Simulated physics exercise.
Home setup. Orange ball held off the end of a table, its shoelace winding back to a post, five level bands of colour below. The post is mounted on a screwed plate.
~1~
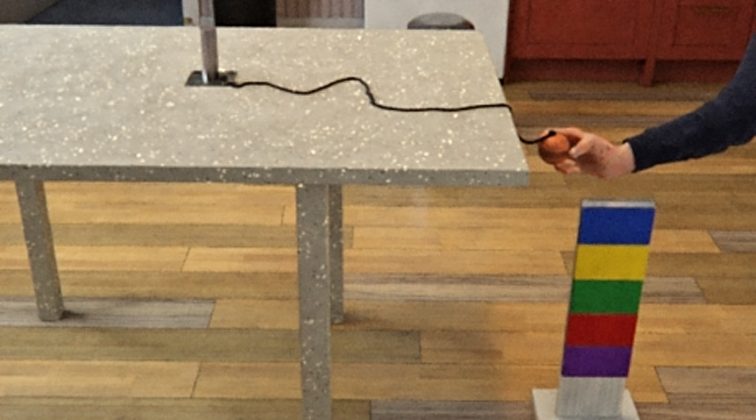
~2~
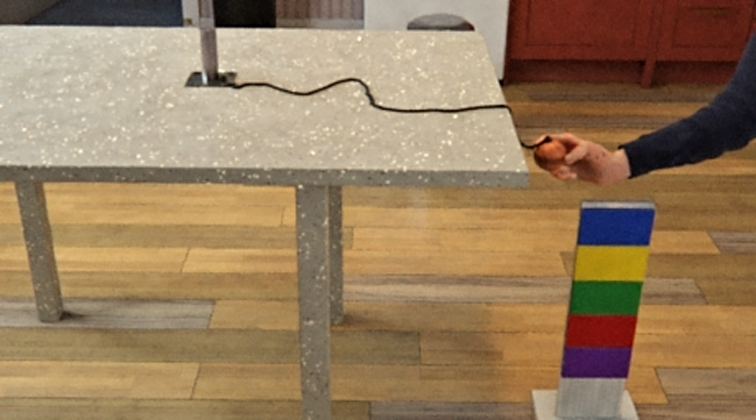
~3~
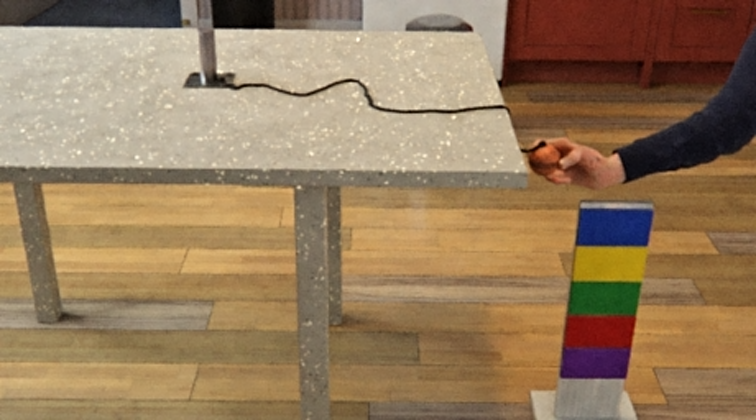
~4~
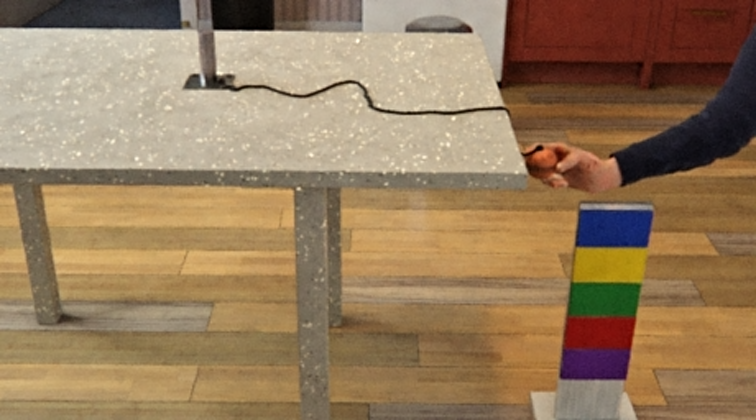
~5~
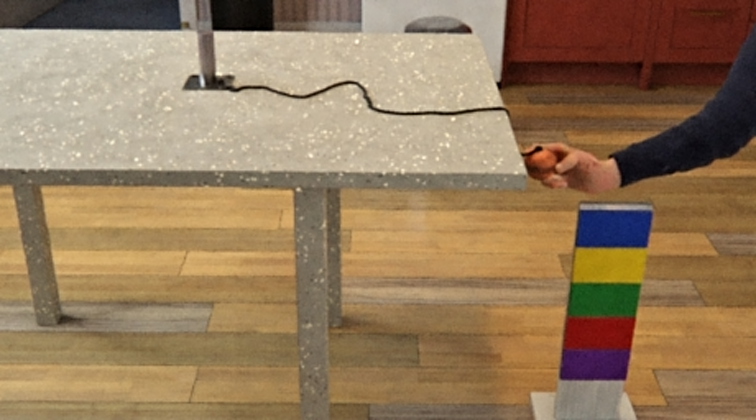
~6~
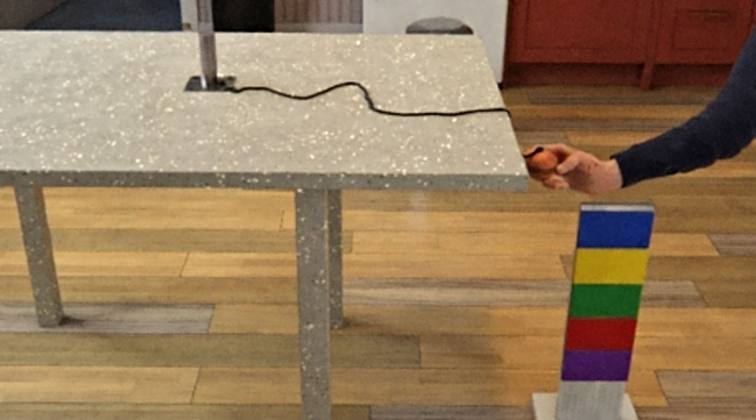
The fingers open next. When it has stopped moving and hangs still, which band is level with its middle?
Green.
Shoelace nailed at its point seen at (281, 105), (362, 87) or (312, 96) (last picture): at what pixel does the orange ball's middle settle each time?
First try (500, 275), second try (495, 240), third try (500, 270).
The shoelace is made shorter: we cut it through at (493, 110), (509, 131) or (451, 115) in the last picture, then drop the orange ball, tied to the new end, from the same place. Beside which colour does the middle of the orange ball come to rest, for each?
Results, first to last: Blue; yellow; higher than all five.
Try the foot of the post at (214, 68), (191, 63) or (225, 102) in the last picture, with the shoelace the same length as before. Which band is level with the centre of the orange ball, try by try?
Answer, in order: Green, yellow, red.
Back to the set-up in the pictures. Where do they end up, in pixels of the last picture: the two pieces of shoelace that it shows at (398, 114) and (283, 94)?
End points: Roughly (503, 127); roughly (324, 90).
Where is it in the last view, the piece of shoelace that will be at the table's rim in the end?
At (378, 111).
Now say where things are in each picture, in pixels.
Orange ball (554, 149); blue (617, 227); yellow (612, 263); green (607, 298); red (602, 331); purple (597, 363), in the first picture.
Orange ball (549, 155); shoelace through (234, 88) (307, 94) (365, 85) (399, 111) (488, 107), in the second picture.
Orange ball (544, 160), in the third picture.
Orange ball (541, 164); shoelace through (232, 90) (305, 96) (364, 88) (398, 113) (486, 109), in the fourth picture.
Orange ball (541, 164), in the fifth picture.
Orange ball (542, 165); shoelace through (233, 92) (306, 98) (364, 89) (398, 114) (487, 110), in the sixth picture.
Soon after, ball near (465, 296); level with green.
After that, ball near (506, 300); level with green.
In the end, ball near (493, 299); level with green. Its centre hangs level with the green band.
